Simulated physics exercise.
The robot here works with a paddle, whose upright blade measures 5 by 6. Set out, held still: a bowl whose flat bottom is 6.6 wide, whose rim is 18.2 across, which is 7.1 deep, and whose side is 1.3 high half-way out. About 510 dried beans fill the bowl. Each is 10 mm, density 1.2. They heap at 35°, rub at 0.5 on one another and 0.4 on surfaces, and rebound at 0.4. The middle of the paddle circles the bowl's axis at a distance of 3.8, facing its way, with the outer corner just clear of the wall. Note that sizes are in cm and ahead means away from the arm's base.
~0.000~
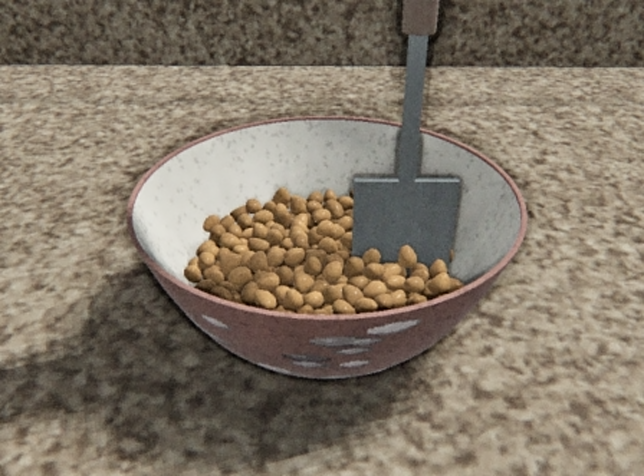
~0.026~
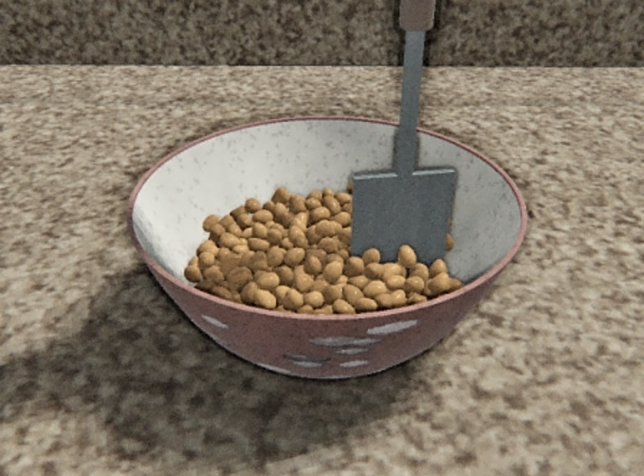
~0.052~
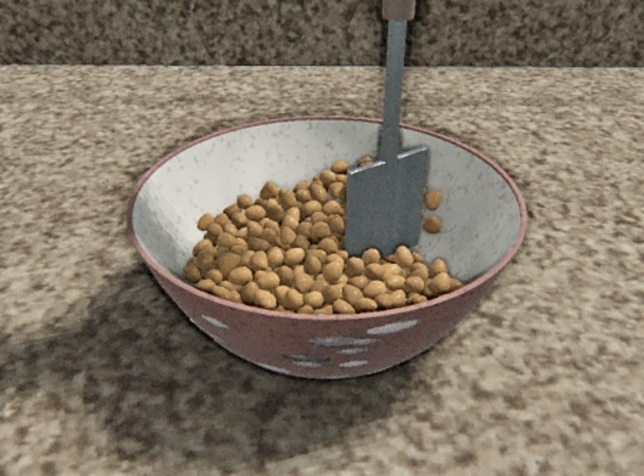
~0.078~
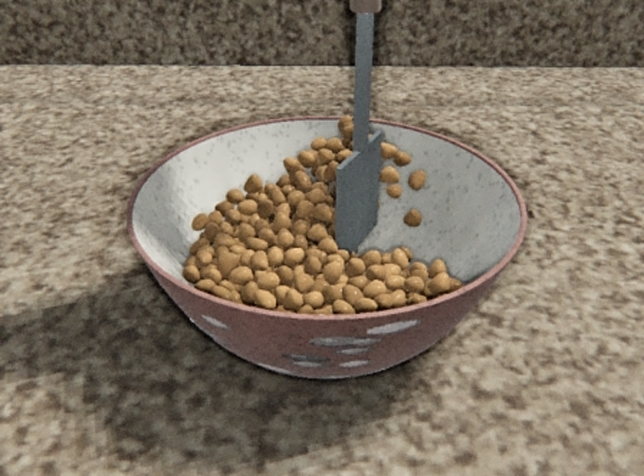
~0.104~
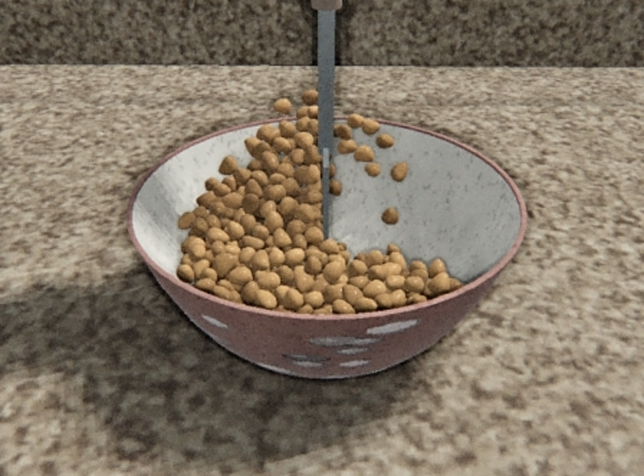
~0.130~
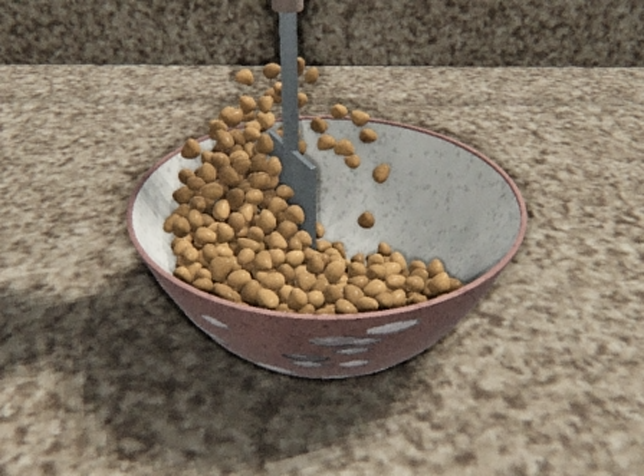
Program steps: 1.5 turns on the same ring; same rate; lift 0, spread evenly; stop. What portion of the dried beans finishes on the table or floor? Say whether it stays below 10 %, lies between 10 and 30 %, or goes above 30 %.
It goes above 30 %.
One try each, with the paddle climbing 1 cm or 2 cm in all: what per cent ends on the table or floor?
Roughly 35 percent, then roughly 25 percent.
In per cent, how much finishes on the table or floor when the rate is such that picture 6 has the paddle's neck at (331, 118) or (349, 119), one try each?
About 25 and 15 %.
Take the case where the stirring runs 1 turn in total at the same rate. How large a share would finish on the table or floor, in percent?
Then about 35 per cent.
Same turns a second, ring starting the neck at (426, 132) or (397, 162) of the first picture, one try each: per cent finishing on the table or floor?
I'd put it at around 40 and 35 percent.
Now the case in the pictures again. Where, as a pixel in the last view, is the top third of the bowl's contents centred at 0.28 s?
The upper third is centred close to (383, 277).
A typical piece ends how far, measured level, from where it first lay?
Some 11 cm.
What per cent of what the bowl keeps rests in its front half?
I'd put it near 60 per cent.
After 0.28 s, 279° round, highest piece 11 above the table; 428 in the bowl, 10 on the table or floor, 73 in flight or on the tool.
After 0.43 s, 78° round, highest piece 11 above the table; 343 in the bowl, 114 on the table or floor, 54 in flight or on the tool.
After 0.70 s, 180° round, highest piece 7 above the table; 299 in the bowl, 212 on the table or floor.
After 1.40 s, 180° round, highest piece 6 above the table; 299 in the bowl, 212 on the table or floor.
In the end, 299 in the bowl, 212 on the table or floor. That is 41 % on the table or floor.
